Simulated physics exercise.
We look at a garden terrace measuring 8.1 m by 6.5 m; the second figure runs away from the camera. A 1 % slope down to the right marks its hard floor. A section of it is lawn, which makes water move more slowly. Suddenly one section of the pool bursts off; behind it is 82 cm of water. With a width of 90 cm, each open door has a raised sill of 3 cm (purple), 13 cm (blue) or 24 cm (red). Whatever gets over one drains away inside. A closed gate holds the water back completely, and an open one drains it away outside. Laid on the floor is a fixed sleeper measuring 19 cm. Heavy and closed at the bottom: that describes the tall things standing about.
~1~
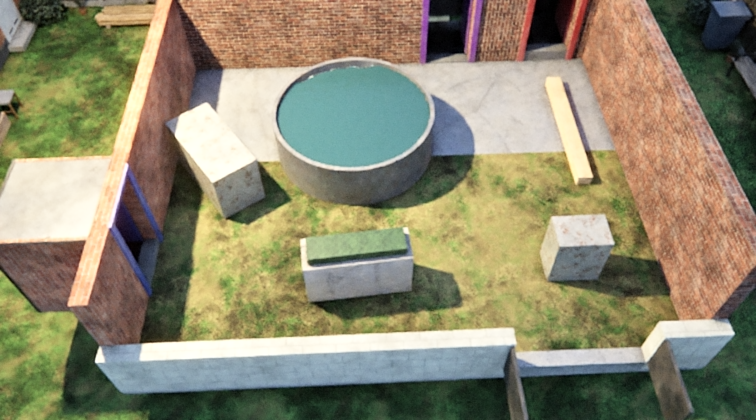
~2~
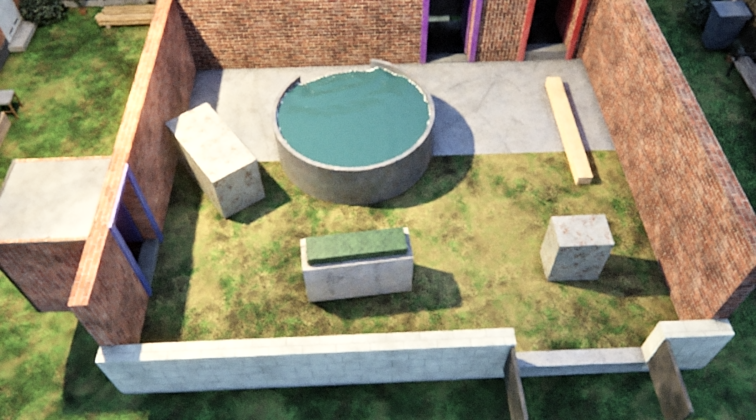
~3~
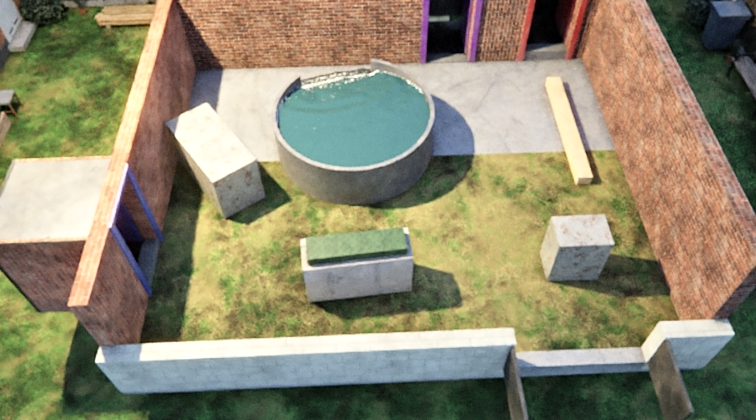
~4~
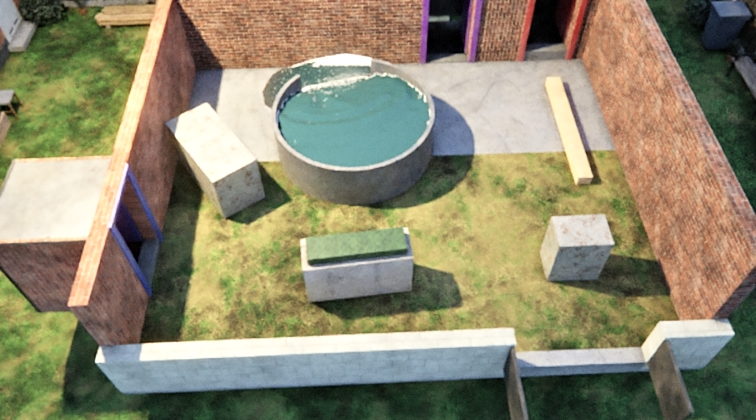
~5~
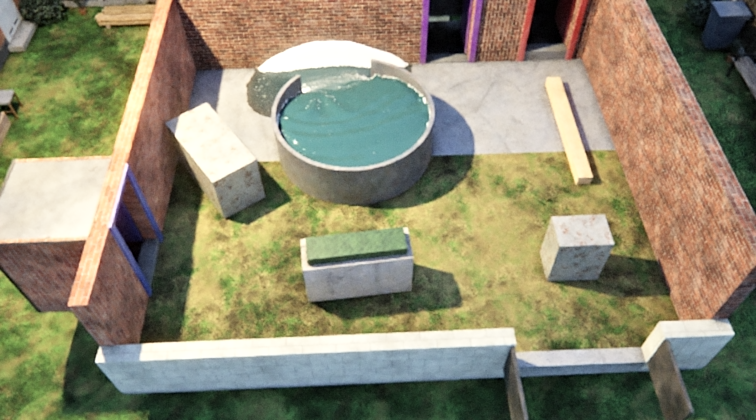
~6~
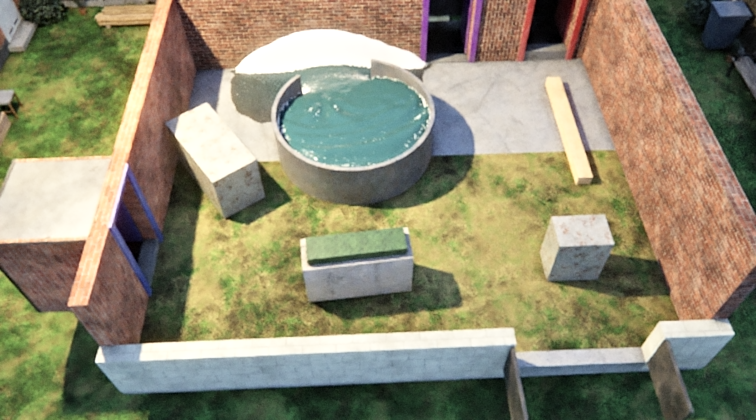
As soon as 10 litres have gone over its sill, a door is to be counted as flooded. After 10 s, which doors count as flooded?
After that time: The purple door is flooded; the blue door is not flooded; the red door is not flooded.
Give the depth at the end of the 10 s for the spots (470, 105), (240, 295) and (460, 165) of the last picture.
5, 5 and 6 cm.
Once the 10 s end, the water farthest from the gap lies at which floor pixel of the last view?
Point: Roughly (681, 345).
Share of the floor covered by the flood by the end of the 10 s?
Covered: Roughly 100 %.
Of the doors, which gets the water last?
That would be the blue one.
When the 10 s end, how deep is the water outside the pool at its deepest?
About 20 cm at most.
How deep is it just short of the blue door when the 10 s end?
It comes to near 4.5 cm.
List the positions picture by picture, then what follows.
The first frame shows the pool at (353, 113) is whole and still, 82 cm deep.
In the second frame, water pours out at (335, 87) and has run 0.8 m, to (375, 94); deepest outside 41 cm, 82 cm at the pool's back.
In the third frame, the front is at (285, 92), 1.0 m from the gap at (336, 89); 1.3 m2 of floor is under water; 82 cm left at the back of the pool.
In the fourth frame, water pours out at (336, 90) and has run 1.4 m, to (388, 66); deepest outside 42 cm, 82 cm at the pool's back.
In the fifth frame, water pours out at (336, 90) and has run 1.9 m, to (258, 70); deepest outside 68 cm, 82 cm at the pool's back.
In the sixth frame, the front is at (235, 71), 2.3 m from the gap at (336, 90); 3.9 m2 of floor is under water; 77 cm left at the back of the pool.
A moment later water covers 15 % of the floor and is deepest (64 cm) near (336, 73); purple door 8 cm at the sill, 0 L in, blue door not reached, red door not reached.
Soon after water covers 30 % of the floor and is deepest (67 cm) near (189, 154); purple door 8 cm at the sill, 8 L in, blue door not reached, red door 5 cm at the sill, 0 L in.
Next water covers 50 % of the floor and is deepest (48 cm) near (189, 154); purple door 7 cm at the sill, 22 L in, blue door 4 cm at the sill, 0 L in, red door 10 cm at the sill, 0 L in.
Later on water covers 80 % of the floor and is deepest (32 cm) near (189, 154); purple door 7 cm at the sill, 40 L in, blue door 2 cm at the sill, 0 L in, red door 16 cm at the sill, 0 L in.
At the end water covers 100 % of the floor and is deepest (20 cm) near (302, 69); purple door 5 cm at the sill, 60 L in, blue door 4 cm at the sill, 0 L in, red door 13 cm at the sill, 0 L in.
